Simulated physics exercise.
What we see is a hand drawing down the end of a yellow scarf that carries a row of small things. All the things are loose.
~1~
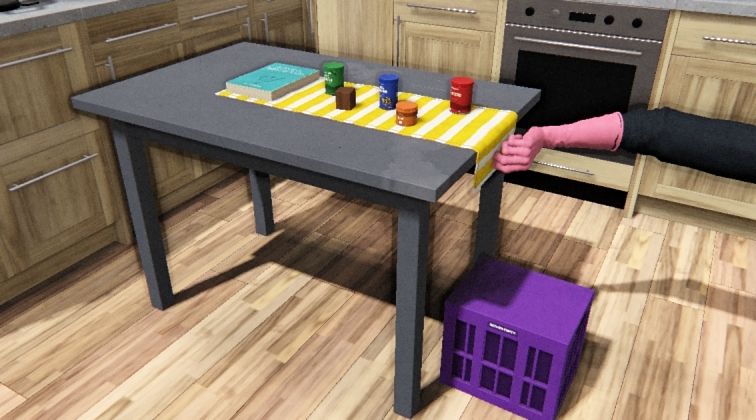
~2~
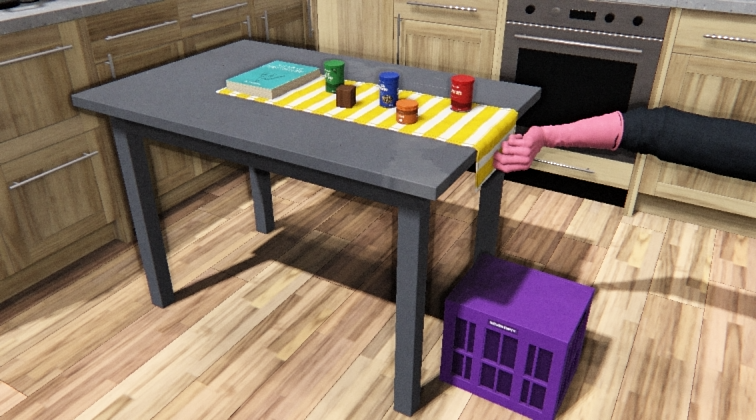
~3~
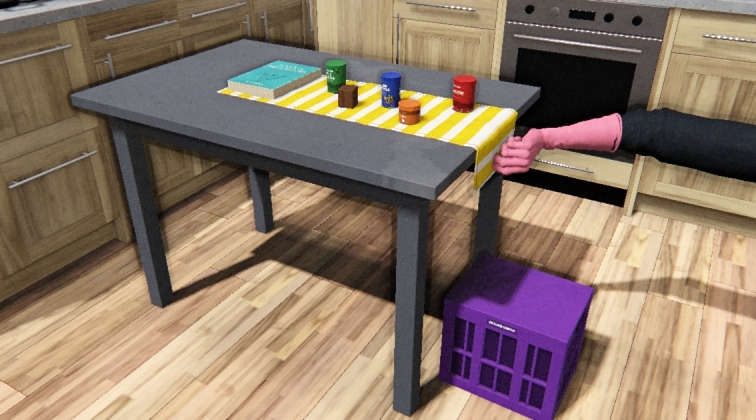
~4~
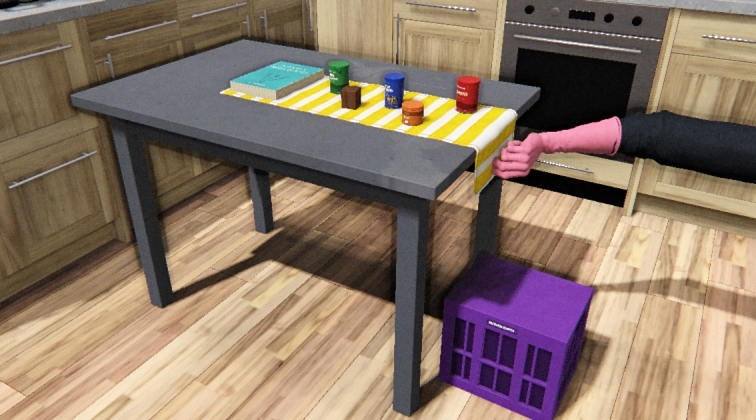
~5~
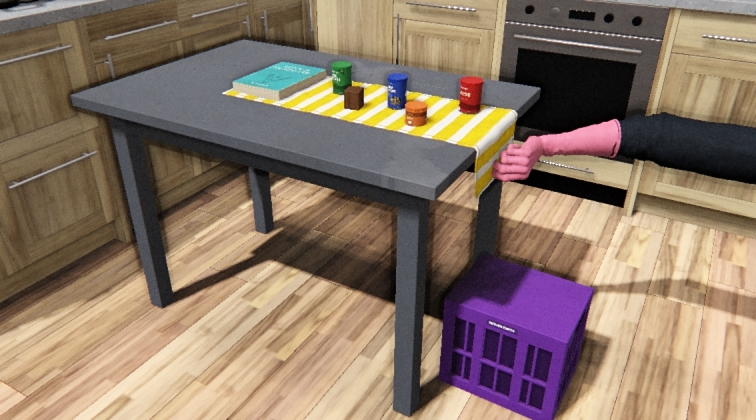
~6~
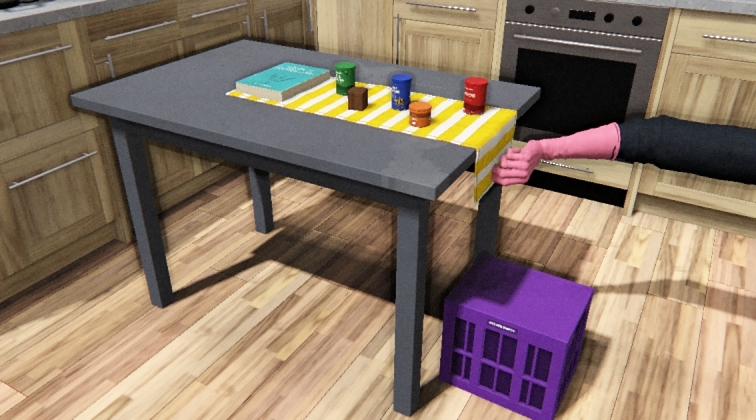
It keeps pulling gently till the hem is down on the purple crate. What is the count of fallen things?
Over the edge go three.
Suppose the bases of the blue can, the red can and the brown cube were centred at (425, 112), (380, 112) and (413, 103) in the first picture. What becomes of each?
The blue can is carried off; the red can tumbles off; the brown cube comes down.
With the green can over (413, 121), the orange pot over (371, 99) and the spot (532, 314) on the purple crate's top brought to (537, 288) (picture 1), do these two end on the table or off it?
The green can falls, the orange pot does not fall.
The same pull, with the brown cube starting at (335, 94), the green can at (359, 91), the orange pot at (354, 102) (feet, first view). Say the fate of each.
The brown cube remains up, the green can does not fall, the orange pot holds on.
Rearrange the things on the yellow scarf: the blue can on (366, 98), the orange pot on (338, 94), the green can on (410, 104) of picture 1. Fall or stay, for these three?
The blue can stays on, the orange pot keeps its place on top, the green can goes over.
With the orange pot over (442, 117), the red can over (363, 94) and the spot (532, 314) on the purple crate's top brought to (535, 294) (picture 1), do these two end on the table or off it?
The orange pot goes over, the red can stays on.
Soon after, hem near (488, 251); red can and orange pot gone.
Then, hem on the crate; red can, orange pot and blue can gone.
At rest, hem on the crate; red can, orange pot and blue can gone. The table loses three.
